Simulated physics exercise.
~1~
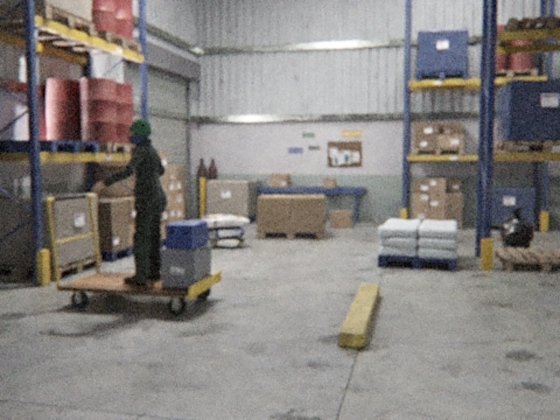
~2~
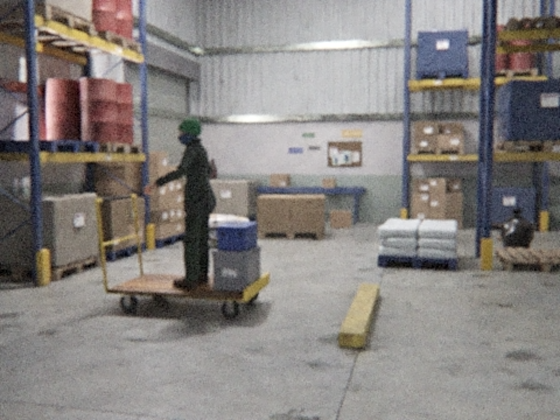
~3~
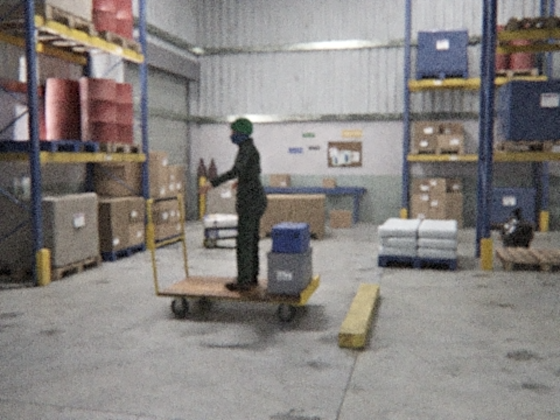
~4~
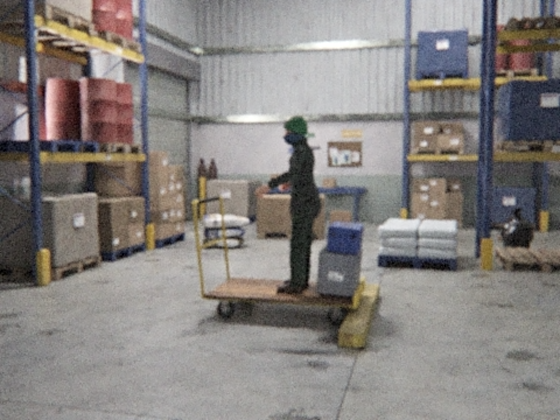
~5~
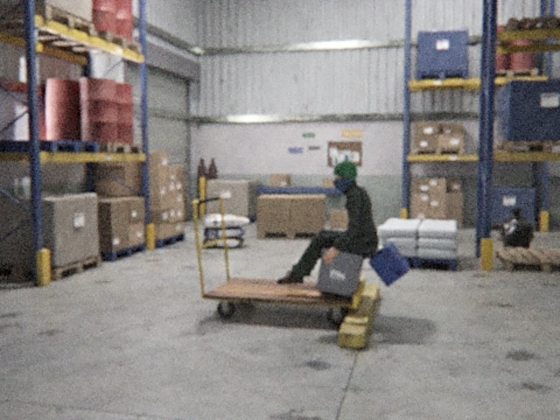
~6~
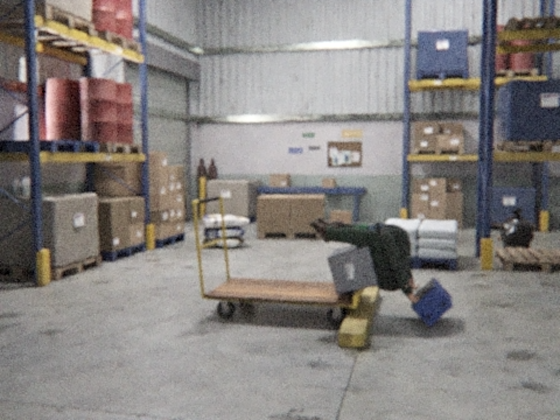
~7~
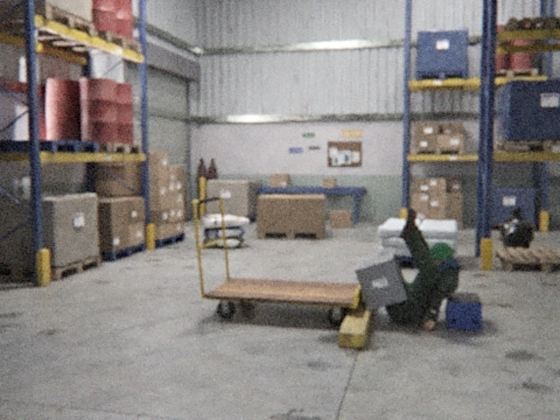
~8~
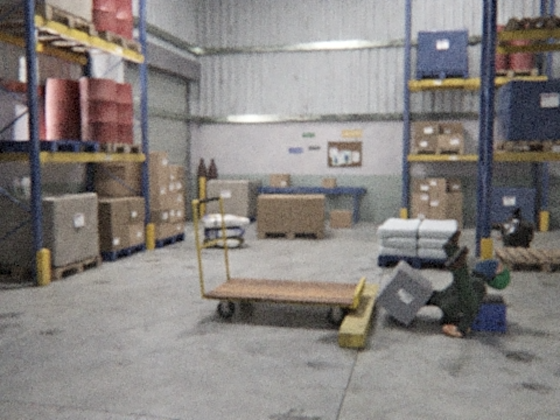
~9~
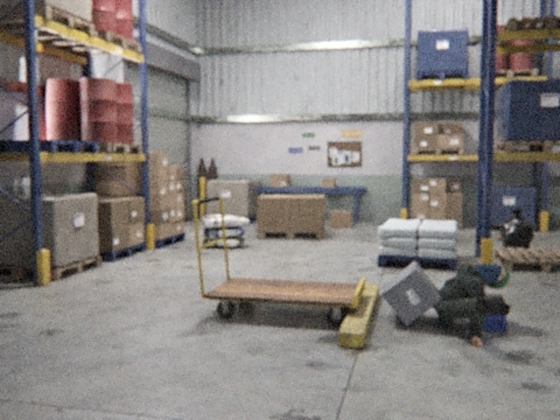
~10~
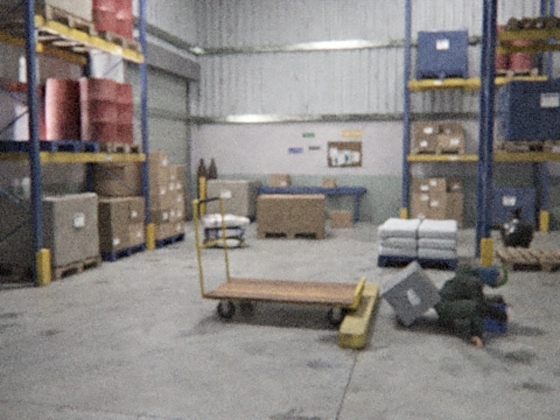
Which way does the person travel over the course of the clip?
The person travels to the right, first riding on the trolley and then tumbling off its front end past the yellow kerb.
